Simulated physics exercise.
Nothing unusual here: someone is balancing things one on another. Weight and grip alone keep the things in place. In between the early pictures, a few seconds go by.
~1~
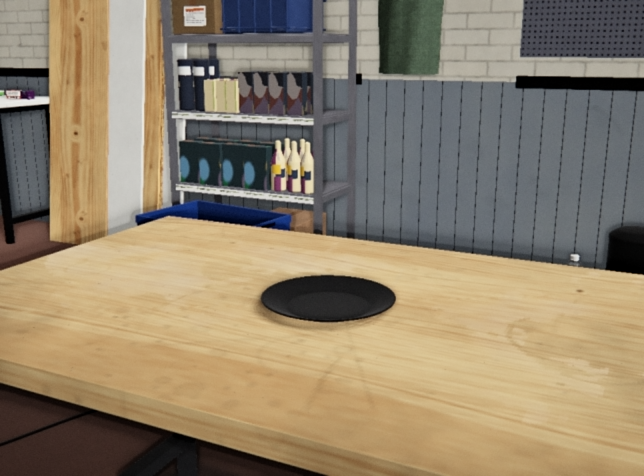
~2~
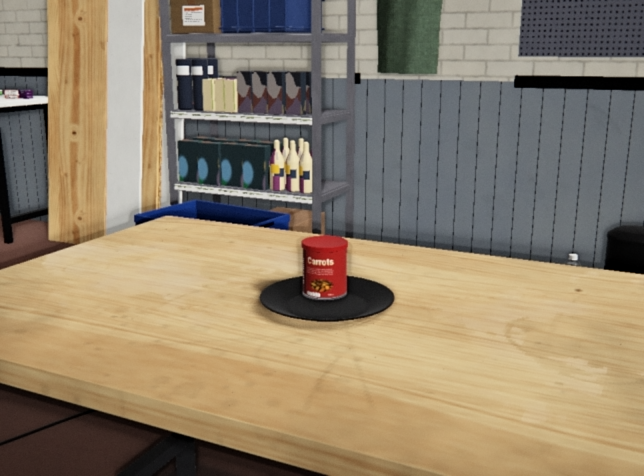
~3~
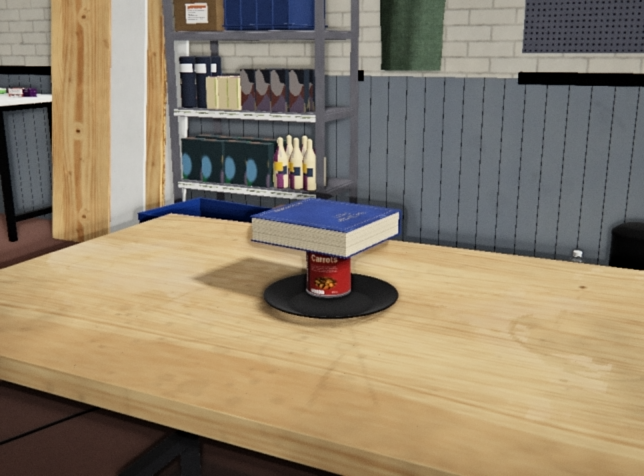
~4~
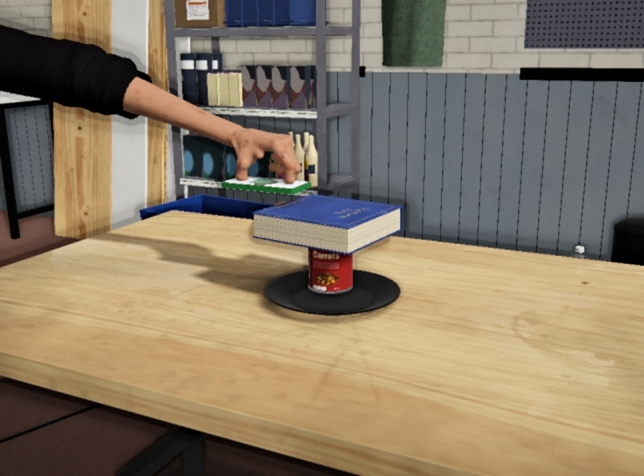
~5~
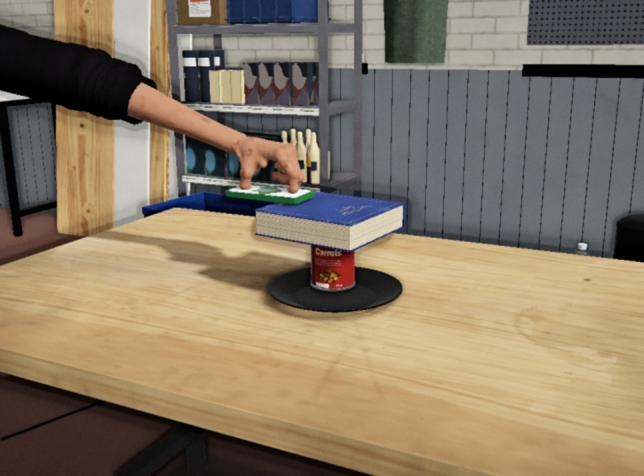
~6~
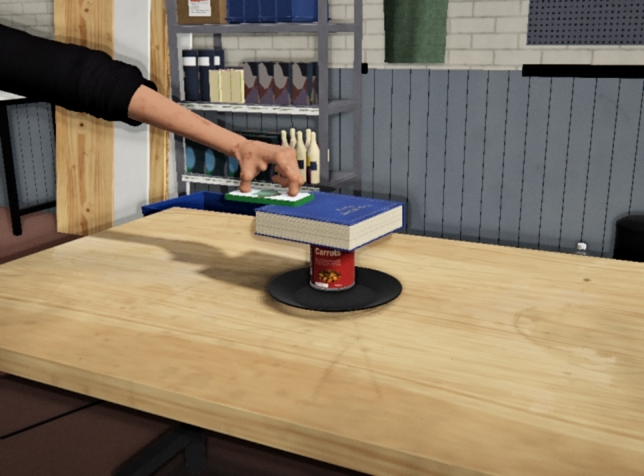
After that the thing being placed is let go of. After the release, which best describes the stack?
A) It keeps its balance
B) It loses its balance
B.
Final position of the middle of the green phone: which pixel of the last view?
At about (206, 290).
Then, 0.30 s later than the last frame, green phone now fallen.
Then, 0.60 s later than the last frame, things are still on the move.
When it is over, fallen, green phone; the other 3 as before. End places, in pixels of the last picture, green phone near (206, 290). The pile comes apart.
